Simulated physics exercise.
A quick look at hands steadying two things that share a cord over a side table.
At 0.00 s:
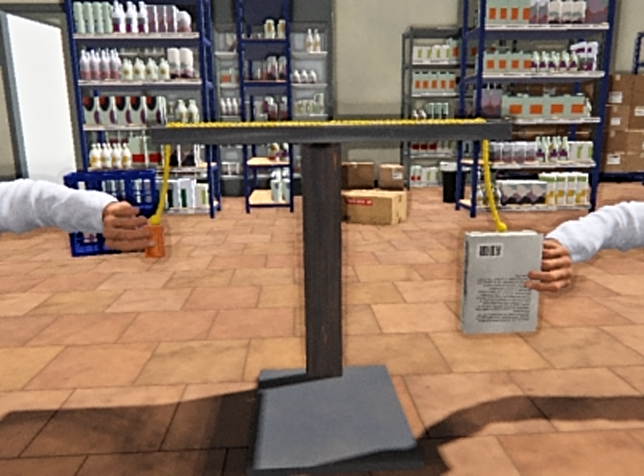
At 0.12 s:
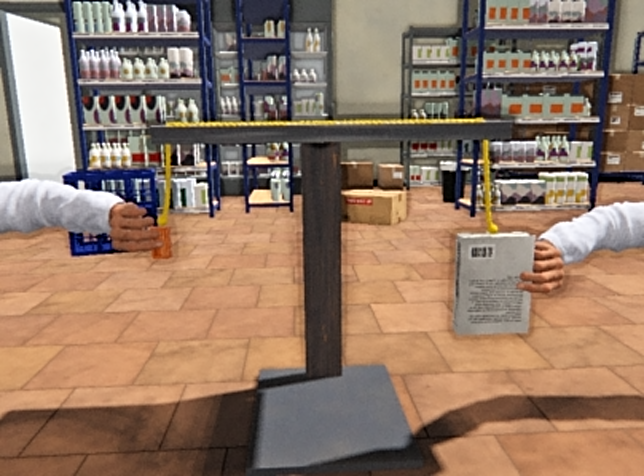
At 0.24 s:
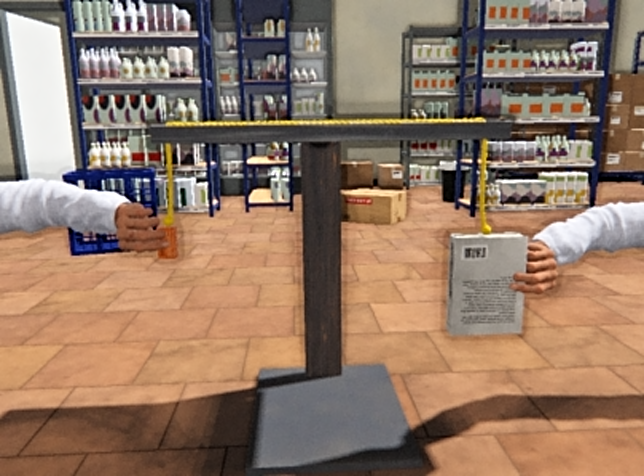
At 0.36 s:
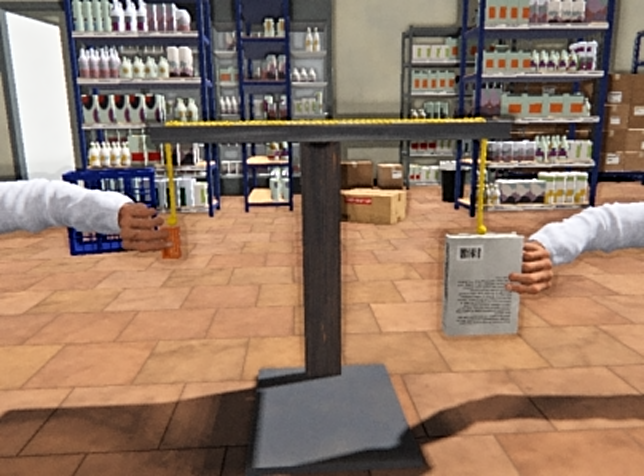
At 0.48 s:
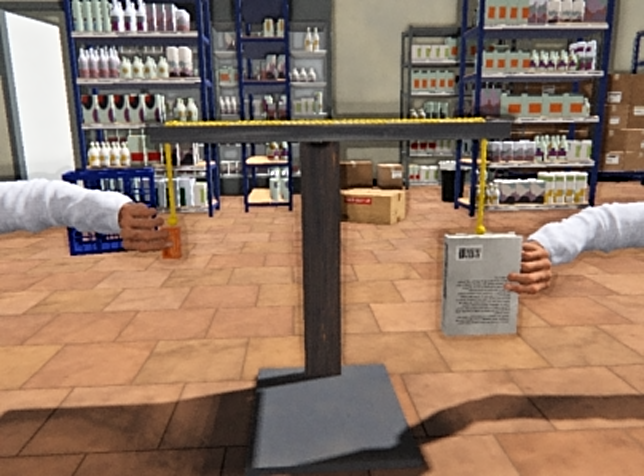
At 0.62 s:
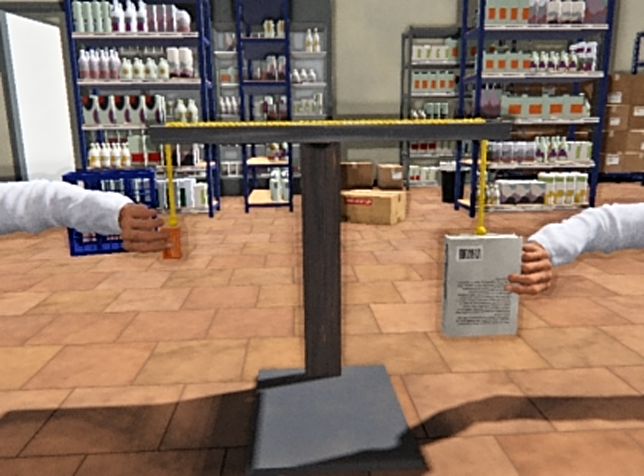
In a storeroom with stocked shelves, two hands hold a small orange object on the left and a grey book on the right, joined by a yellow cord over a narrow table. The hands move both items slightly inward until the cord's ends hang straighter, then keep them nearly still.
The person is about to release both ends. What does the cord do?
Outcome: The cord is pulled to the right.
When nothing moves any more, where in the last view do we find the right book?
Close to (474, 400).
By 1.26 s, left matchbox pulled up onto the top; right book down on the floor near (474, 400).
By 1.72 s, left matchbox down on the floor; right book down on the floor near (474, 400).
When it is over, left matchbox down on the floor near (636, 386); right book down on the floor near (475, 401). The cord slides rightwards.
